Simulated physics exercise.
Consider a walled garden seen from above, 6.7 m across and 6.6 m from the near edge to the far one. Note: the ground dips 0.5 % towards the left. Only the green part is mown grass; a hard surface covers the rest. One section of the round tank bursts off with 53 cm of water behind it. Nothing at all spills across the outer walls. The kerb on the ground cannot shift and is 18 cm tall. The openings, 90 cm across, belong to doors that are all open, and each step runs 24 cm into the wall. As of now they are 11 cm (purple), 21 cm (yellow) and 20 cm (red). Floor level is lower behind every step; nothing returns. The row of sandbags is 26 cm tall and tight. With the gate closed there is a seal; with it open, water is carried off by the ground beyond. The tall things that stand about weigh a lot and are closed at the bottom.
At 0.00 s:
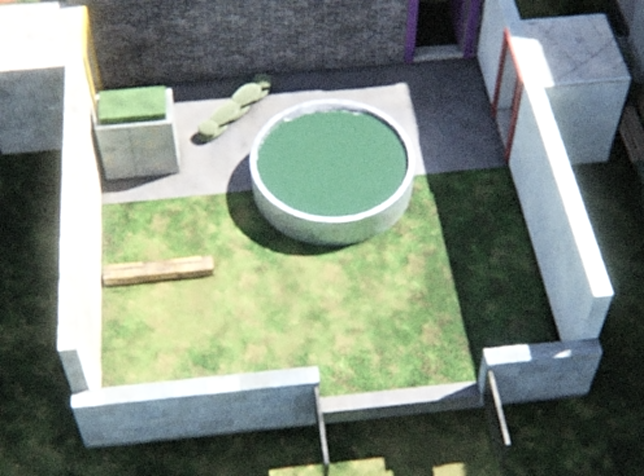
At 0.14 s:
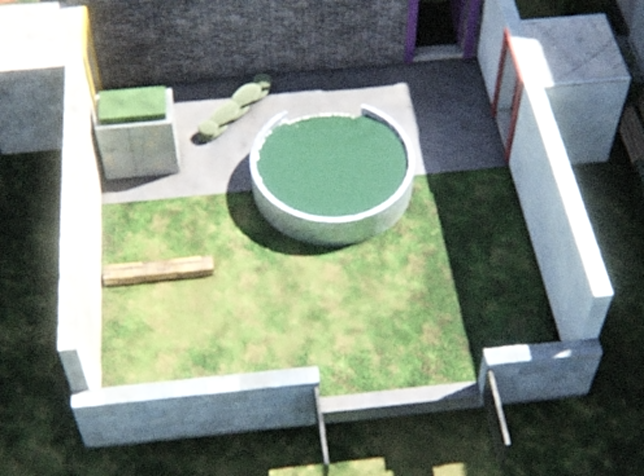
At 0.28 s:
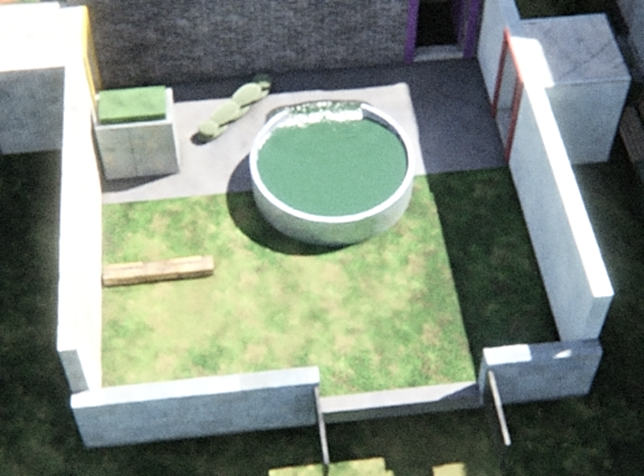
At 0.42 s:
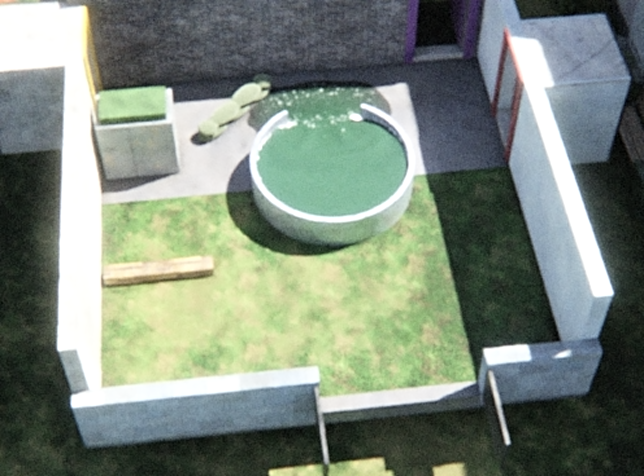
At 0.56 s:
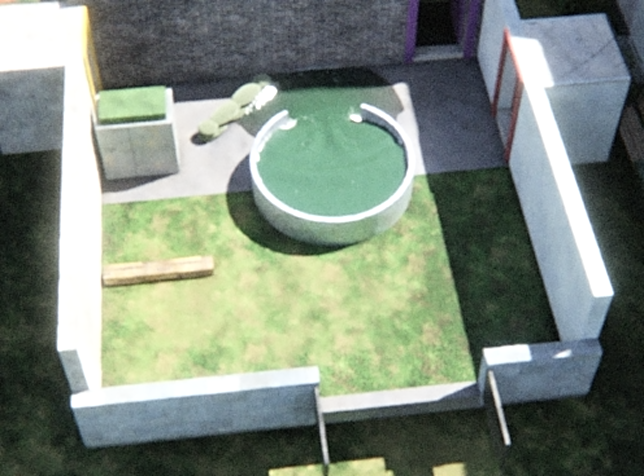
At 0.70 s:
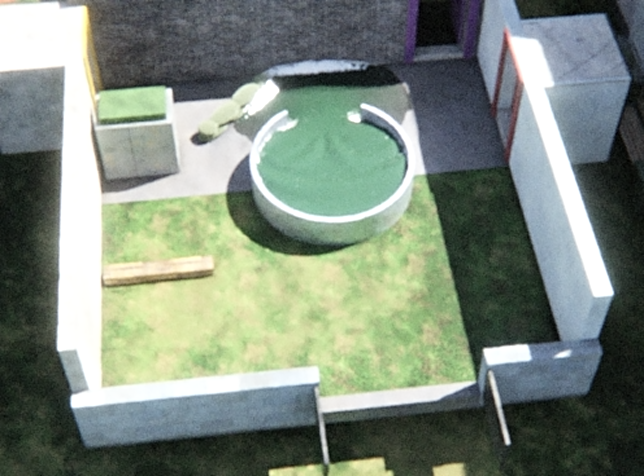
A walled garden seen from above holds a large round white tank of green water, standing partly on mown grass and partly on grey paving, with a purple door behind it at the upper right. A wooden beam lies on the grass at left, below a pale block with a green top. The tank's far side breaks open and water pours out, spreading across the paving towards the brick wall while the camera stays still.
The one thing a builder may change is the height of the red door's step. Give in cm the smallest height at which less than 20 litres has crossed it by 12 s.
8 cm.
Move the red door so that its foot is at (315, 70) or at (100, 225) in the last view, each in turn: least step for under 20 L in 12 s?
Around 33 and 6.5 cm respectively.
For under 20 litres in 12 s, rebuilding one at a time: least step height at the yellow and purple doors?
Close to 8.5 cm (yellow) and close to 15 cm (purple).
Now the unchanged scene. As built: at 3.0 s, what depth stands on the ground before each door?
Depths, in cm - purple: 13, yellow: 12, red: 12.
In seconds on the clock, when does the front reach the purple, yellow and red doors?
Arrival times - purple 1.2 seconds, yellow 2.2 seconds, red 2.4 seconds.
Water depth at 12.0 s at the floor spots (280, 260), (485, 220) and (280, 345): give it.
The three readings, in order, are 6, 6 and 5 cm.
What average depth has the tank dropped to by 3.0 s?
It averages near 25 cm.
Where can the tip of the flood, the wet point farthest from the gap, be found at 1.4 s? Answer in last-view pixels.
Pixel: About (457, 62).
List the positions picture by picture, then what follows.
The round tank at (332, 161) is whole and still, 53 cm deep; the red door at (509, 94) is dry, in the first frame.
Water pours out on the far side and has run 0.3 m, to a hidden place; about 7 cm deep outside, 53 cm at the back, in the second frame.
The gap is on the far side, the front 0.7 m out at (274, 112); the back of the round tank holds 53 cm, in the third frame.
Water pours out on the far side and has run 1.1 m, to (271, 93); about 7 cm deep outside, 53 cm at the back, in the fourth frame.
Water pours out on the far side and has run 1.5 m, to (276, 75); about 6 cm deep outside, 53 cm at the back, in the fifth frame.
The front is at (377, 67), 1.6 m from the gap on the far side; 3.4 m2 of floor is wet, 53 cm left at the back; 1.8 m in a straight line remain to the red door at (509, 94), in the sixth frame.
After 1.4 s water covers 10 % of the floor, deepest (40 cm) near (318, 81); it has not reached the red door.
After 3.0 s water covers 35 % of the floor, deepest (30 cm) near (467, 61); 12 cm at the red door, 0 litres in over its 20 cm step.
After 12.0 s water covers 90 % of the floor, deepest (9 cm) near (101, 138); 5 cm at the red door, 0 litres in over its 20 cm step.
At the red door as built, the water arrived by 2.4 s and peaked near 13 cm at 3.6 s.
Run again over the same 12 s with other heights there, 34 litres in over 6.5 cm, 12 litres over 9 cm. The limit of 20 litres is kept from about 8 cm up.
